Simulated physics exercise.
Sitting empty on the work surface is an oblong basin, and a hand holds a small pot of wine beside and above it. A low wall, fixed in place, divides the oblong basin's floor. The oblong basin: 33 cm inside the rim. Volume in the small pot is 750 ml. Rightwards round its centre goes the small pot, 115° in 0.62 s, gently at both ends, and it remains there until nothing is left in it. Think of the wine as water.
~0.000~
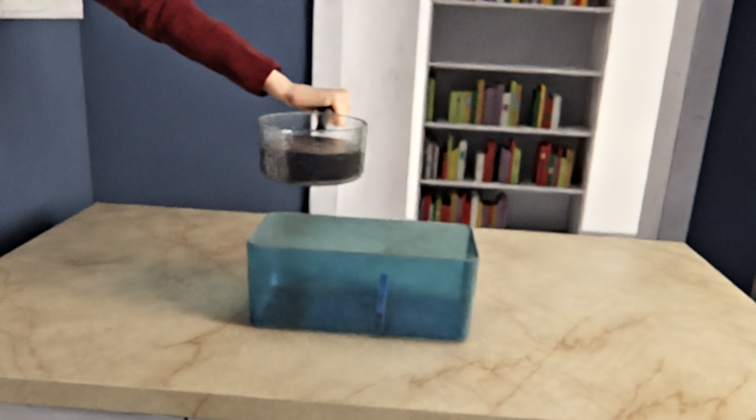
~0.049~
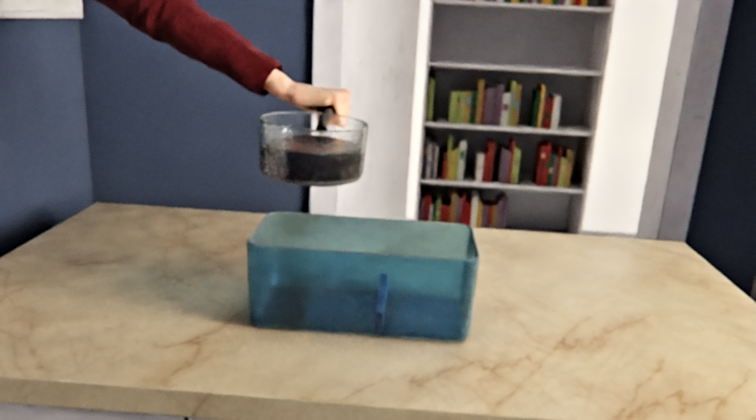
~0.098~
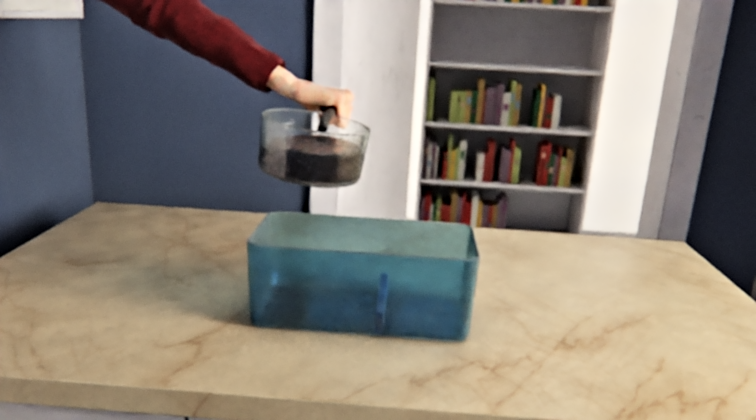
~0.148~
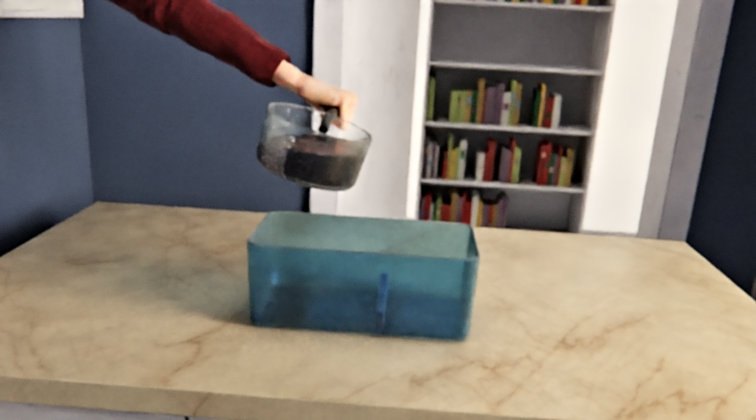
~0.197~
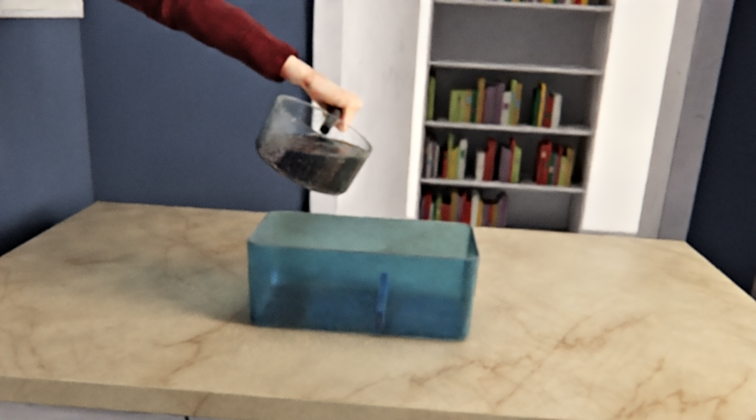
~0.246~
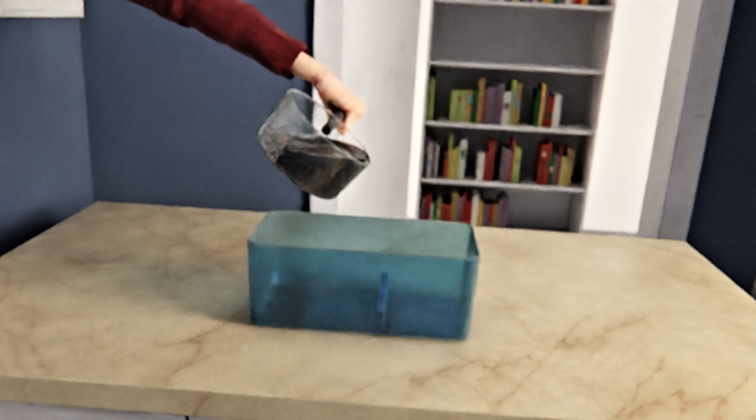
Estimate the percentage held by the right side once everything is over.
I would say 41 per cent.
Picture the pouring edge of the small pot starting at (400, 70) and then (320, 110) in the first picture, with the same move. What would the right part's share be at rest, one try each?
Roughly 70 per cent the first time and 20 per cent the second.
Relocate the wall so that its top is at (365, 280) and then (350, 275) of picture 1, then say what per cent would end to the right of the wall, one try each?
Some 60 in a hundred, then some 85 in a hundred.
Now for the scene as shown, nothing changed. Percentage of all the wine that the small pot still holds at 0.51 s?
Fraction remaining: Approx. 20 per cent.
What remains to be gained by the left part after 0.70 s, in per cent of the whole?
Change: Approx. 10 %.
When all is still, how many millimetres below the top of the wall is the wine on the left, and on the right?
About 20 mm left, about 18 mm right.
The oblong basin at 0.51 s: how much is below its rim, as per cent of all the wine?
I reckon close to 44 percent of it.
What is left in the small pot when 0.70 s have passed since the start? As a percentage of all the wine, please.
Roughly 3 percent remains.
Then, 0.51 s in, the tilt is 106° and 20 per cent is still to pour, 15 is left of the wall and 28 right of it.
Then, 0.70 s in, the tilt is 115° and 3 per cent is still to pour, 46 is left of the wall and 45 right of it.
Then, 0.90 s in, the tilt is 115° and 0 per cent is still to pour, 55 is left of the wall and 41 right of it.
Then, 1.12 s in, the tilt is 115° and 0 per cent is still to pour, 56 is left of the wall and 41 right of it.
Finally, 56 per cent lies left of the wall, 41 right of it and 2 outside.
